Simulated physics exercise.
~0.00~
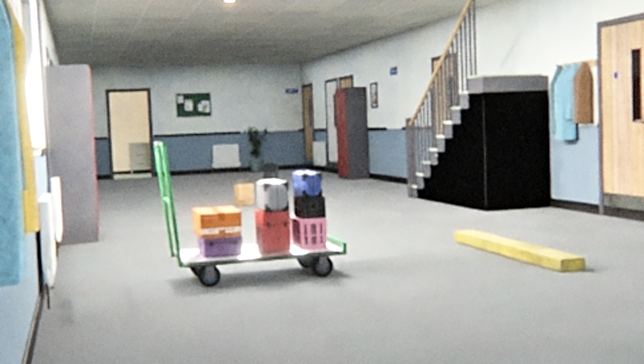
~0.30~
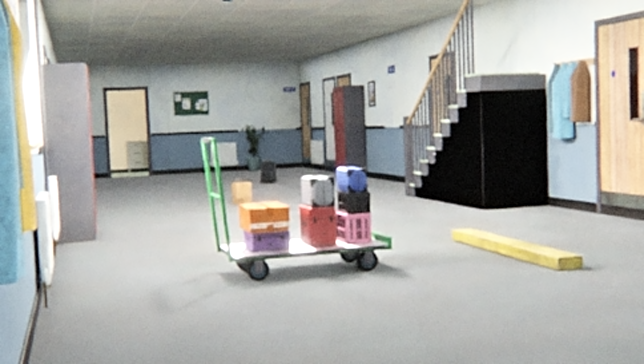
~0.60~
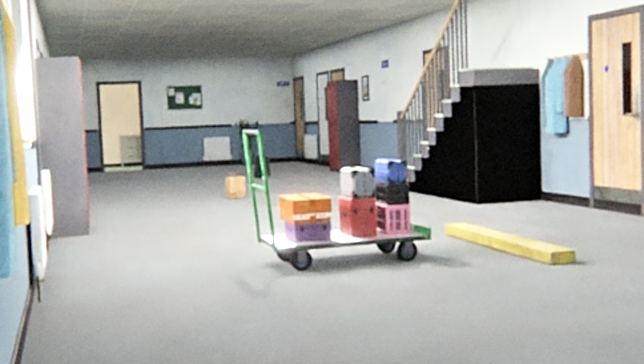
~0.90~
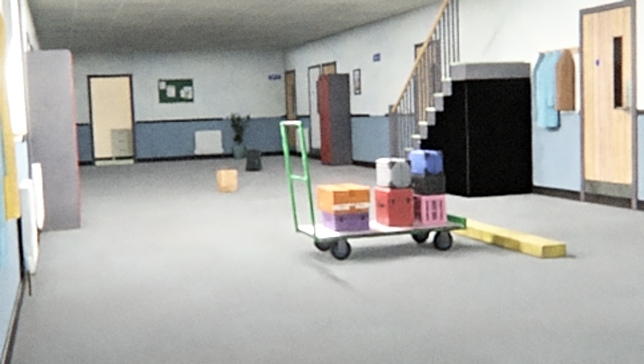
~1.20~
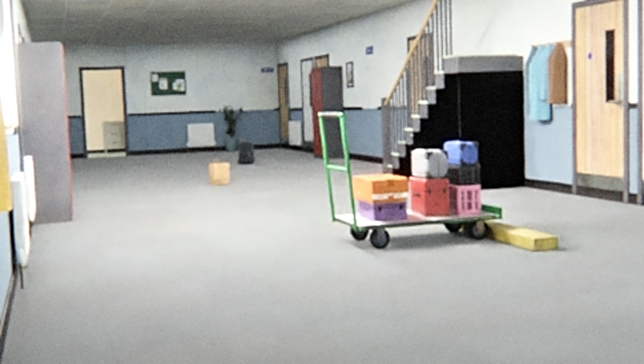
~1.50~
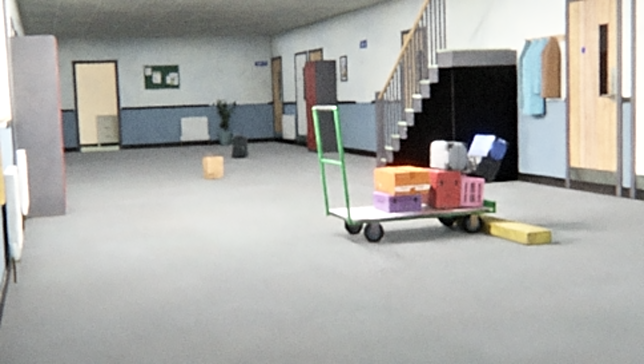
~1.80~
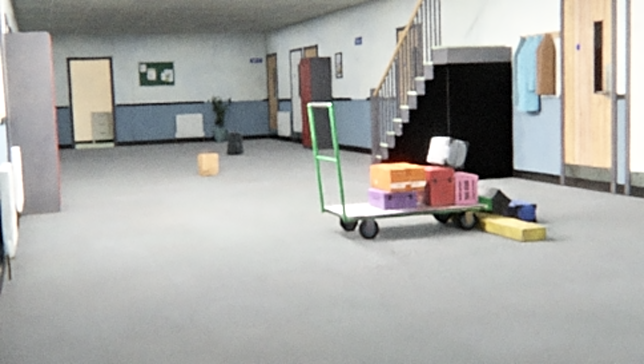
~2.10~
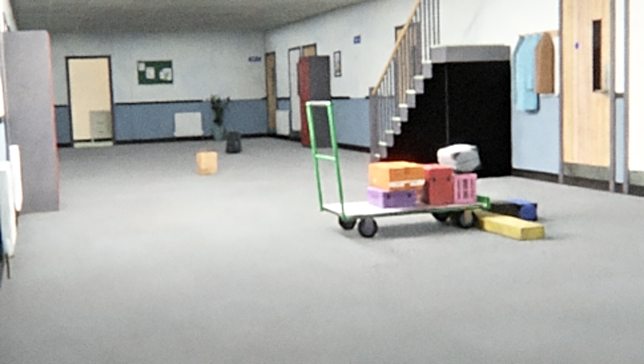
A loaded trolley rolls right into a yellow kerb, spilling blue and black cases over its front.
